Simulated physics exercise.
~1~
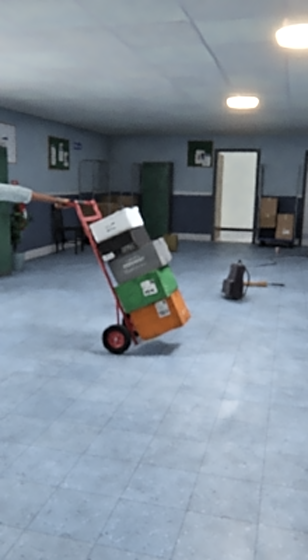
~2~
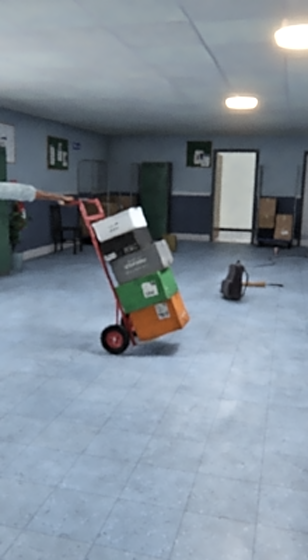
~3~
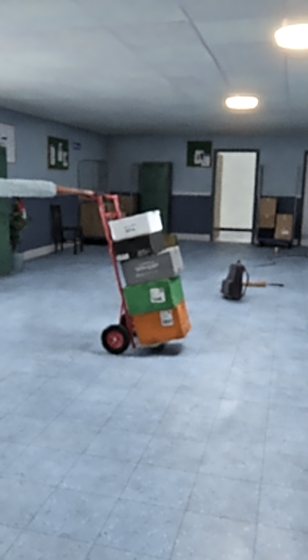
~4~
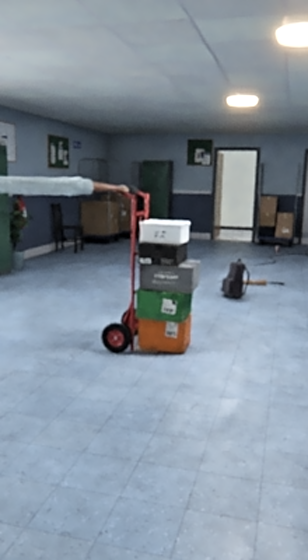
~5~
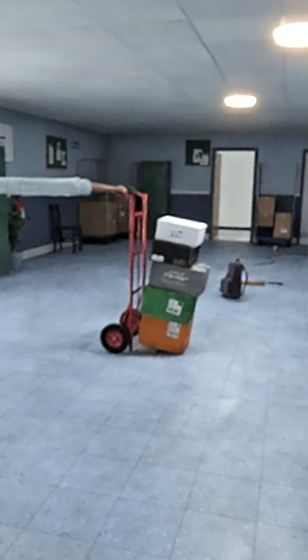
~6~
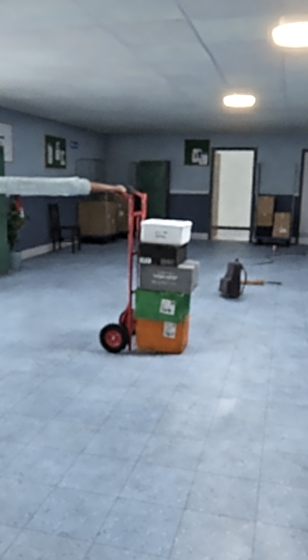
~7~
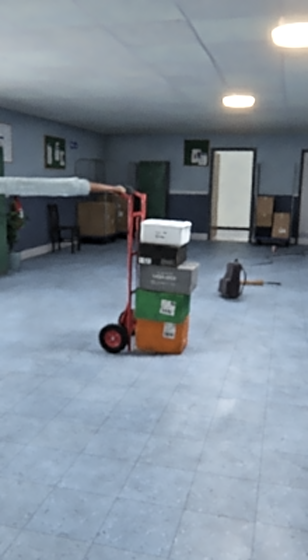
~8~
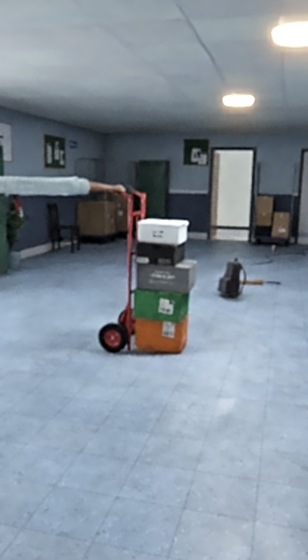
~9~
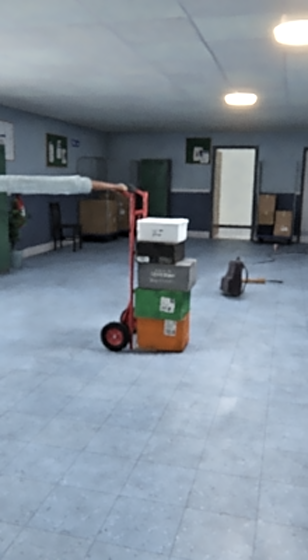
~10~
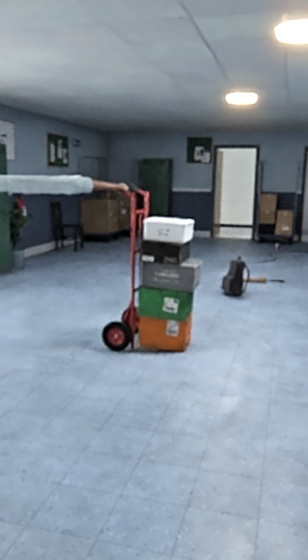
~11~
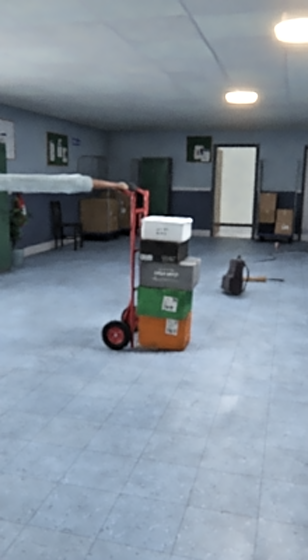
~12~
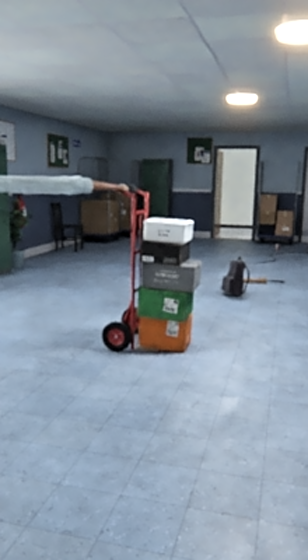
In this clip, an outstretched arm at the left swings a tilted red hand truck upright, carrying a stack of orange, green, grey, black and white boxes. The stack tips slightly to the right, settles back, and stands intact as the hand keeps hold of the truck.
